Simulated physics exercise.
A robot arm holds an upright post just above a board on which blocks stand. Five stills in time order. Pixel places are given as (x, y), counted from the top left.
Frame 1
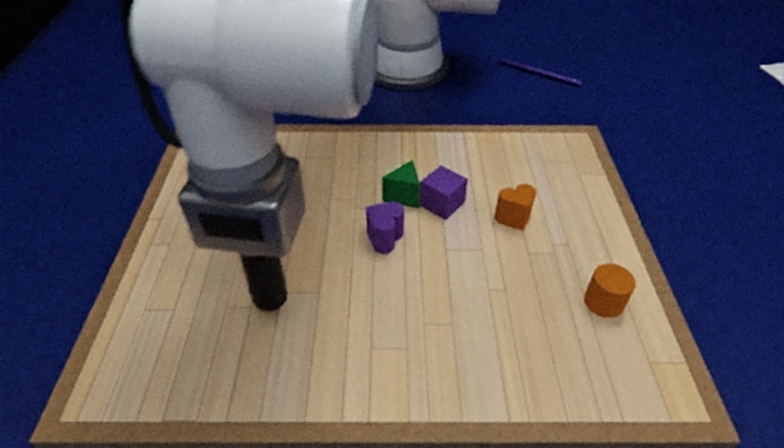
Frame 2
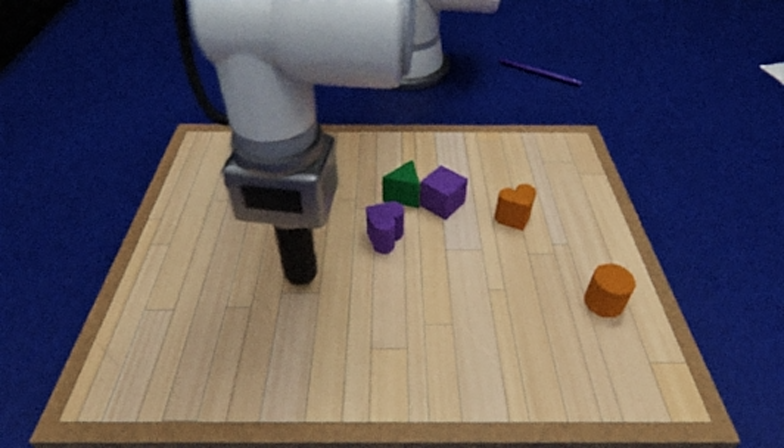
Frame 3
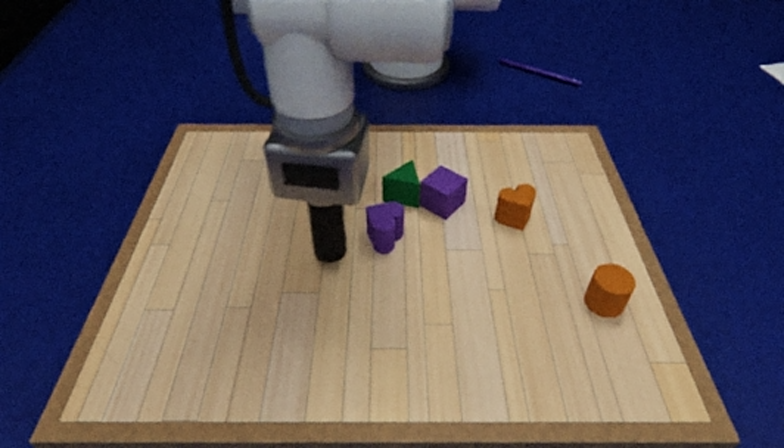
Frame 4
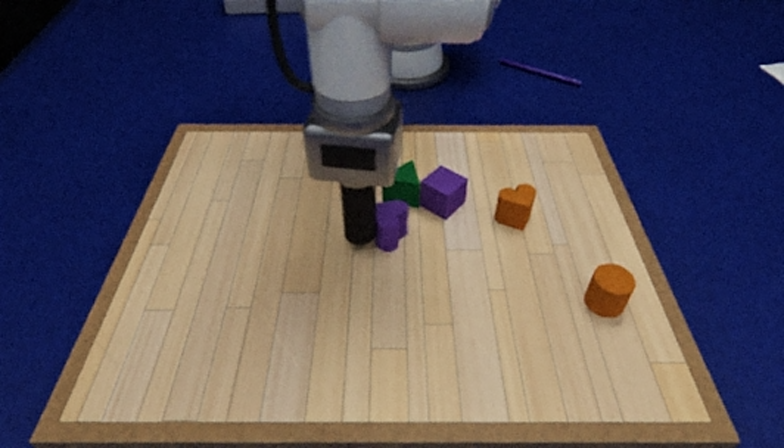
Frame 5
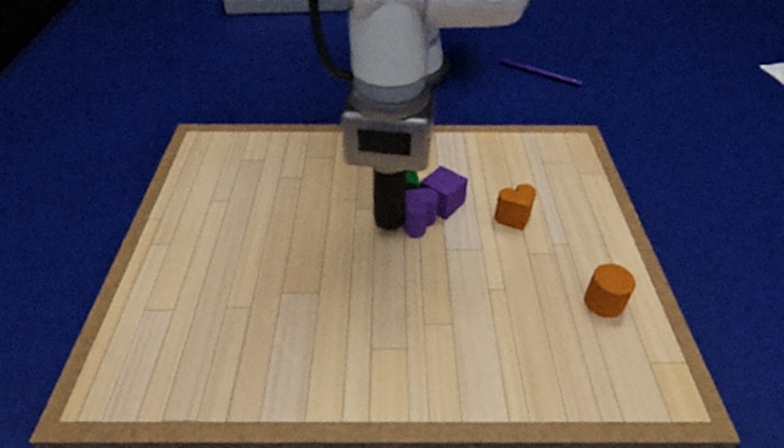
The clip opens on a robot arm holding a dark post over the left side of a wooden board where purple, green and orange blocks stand. The arm moves the post right and away from the viewer, then pushes the purple heart block rightward, close beside the purple square block.
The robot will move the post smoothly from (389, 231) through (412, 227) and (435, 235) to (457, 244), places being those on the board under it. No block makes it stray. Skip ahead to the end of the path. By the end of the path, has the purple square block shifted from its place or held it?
It is shoved along.
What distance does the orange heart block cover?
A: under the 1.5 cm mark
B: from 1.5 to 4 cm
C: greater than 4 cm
Answer: A.
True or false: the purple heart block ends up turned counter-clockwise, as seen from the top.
That claim is true.
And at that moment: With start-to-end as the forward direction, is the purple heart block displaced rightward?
I expect not.
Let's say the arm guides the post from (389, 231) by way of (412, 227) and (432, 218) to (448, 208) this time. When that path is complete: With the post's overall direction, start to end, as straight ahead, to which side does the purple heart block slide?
It goes toward the right-hand side.
The first path, step by step. Halfway along, post at (425, 220); purple heart block at (451, 195), turned 20° anticlockwise; purple square block at (458, 172), turned 35° anticlockwise.
At the end, post at (458, 233); green triangular block unmoved; purple heart block at (464, 197), turned 50° anticlockwise; purple square block at (459, 171), turned 35° anticlockwise; orange heart block unmoved.
